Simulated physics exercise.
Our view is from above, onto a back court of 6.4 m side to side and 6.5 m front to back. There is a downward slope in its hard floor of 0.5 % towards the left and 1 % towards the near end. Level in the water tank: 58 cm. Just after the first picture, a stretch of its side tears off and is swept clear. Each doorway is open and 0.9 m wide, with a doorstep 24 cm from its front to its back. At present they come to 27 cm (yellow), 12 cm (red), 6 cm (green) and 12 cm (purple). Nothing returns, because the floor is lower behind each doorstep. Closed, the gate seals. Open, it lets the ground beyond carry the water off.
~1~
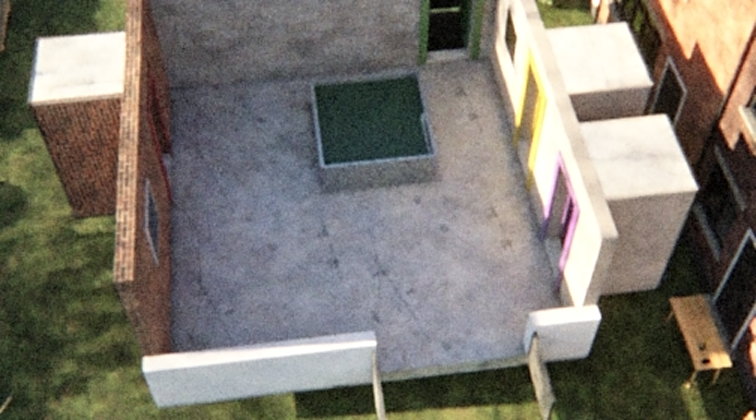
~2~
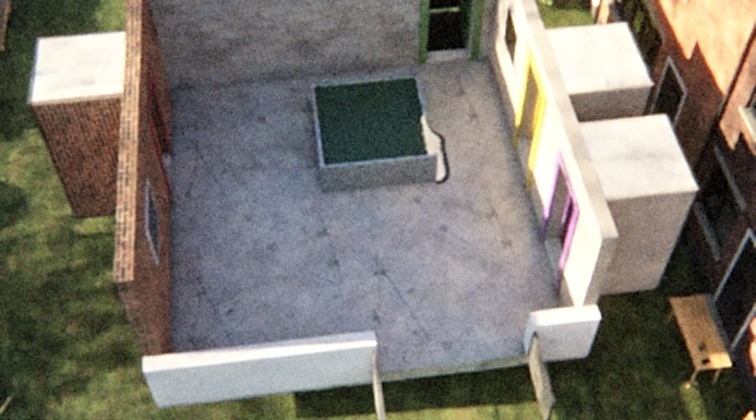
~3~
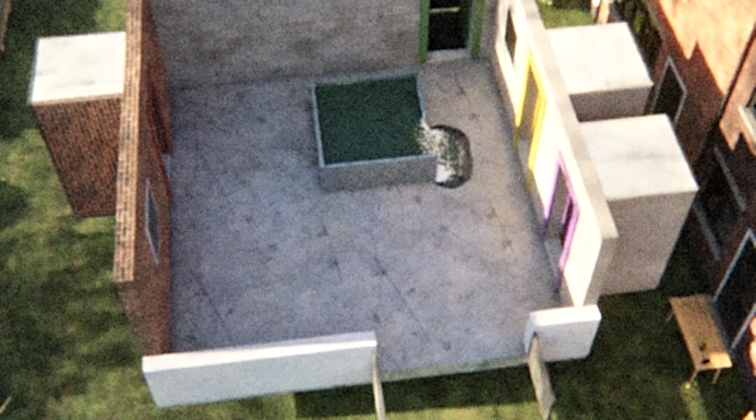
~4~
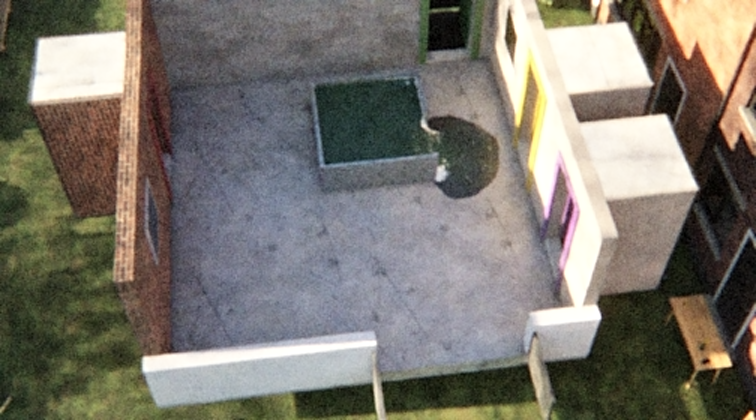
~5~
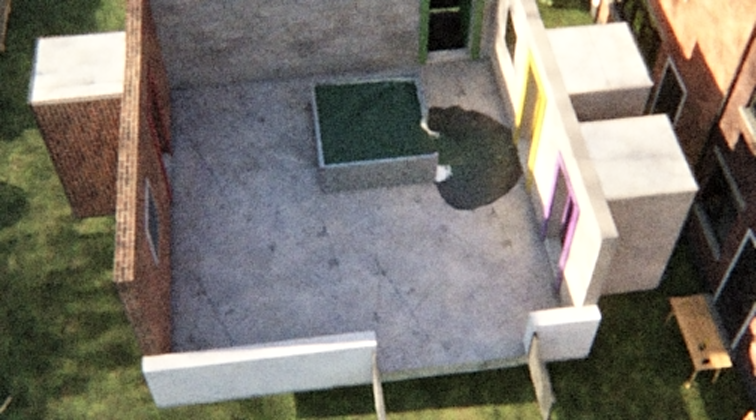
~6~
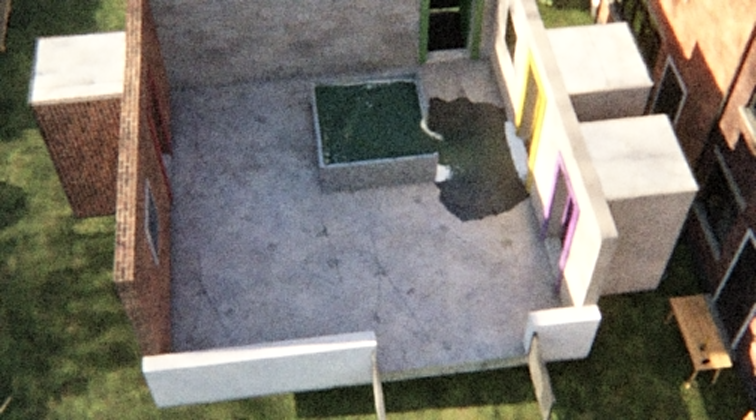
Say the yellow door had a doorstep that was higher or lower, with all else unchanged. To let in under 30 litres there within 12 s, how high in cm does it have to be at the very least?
At least roughly 28 cm.
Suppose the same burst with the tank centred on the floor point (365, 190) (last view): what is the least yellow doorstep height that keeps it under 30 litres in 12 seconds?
Roughly 20 centimetres.
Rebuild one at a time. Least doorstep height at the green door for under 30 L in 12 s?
Green door, minimum about 12.5 cm.
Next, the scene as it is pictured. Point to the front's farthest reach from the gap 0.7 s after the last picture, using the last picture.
Roughly at (545, 262) in the last view.
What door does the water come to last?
Coming last is the red one.
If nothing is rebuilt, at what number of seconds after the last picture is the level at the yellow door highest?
It peaks around 1.0 s.
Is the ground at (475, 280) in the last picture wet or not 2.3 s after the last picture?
At that moment it's submerged.
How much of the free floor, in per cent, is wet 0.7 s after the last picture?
About 15 per cent.
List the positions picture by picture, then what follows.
The first frame shows the water tank at (372, 120) is whole and still, 58 cm deep; the yellow door at (529, 129) is dry.
In the second frame, the front is at (445, 168), 0.3 m from the gap at (429, 149); 0.2 m2 of floor is wet, 58 cm left at the back.
In the third frame, water pours out at (428, 151) and has run 0.8 m, to (466, 146); about 10 cm deep outside, 58 cm at the back.
In the fourth frame, the gap is at (428, 151), the front 1.2 m out at (494, 153); the back of the water tank holds 58 cm.
In the fifth frame, the gap is at (428, 151), the front 1.7 m out at (521, 165); the back of the water tank holds 58 cm.
In the sixth frame, the front is at (530, 157), 1.8 m from the gap at (428, 151); 3.5 m2 of floor is wet, 56 cm left at the back; water is at the yellow door at (529, 129).
Then, 0.7 s after the last picture water covers 15 % of the floor, deepest (35 cm) near (515, 158); 34 cm at the yellow door, 9 litres in over its 27 cm doorstep.
Then, 2.3 s after the last picture water covers 30 % of the floor, deepest (26 cm) near (567, 335); 24 cm at the yellow door, 38 litres in over its 27 cm doorstep.
Then, 11.3 s after the last picture water covers 75 % of the floor, deepest (10 cm) near (241, 375); 7 cm at the yellow door, 39 litres in over its 27 cm doorstep.
At the yellow door as built, the water peaked near 37 cm, 0.9 s after the last picture.
Run again over the same 12 s with other heights there, 48 litres in over 26 cm, 2 litres over 35 cm. The limit of 30 litres is kept from about 28 cm up.
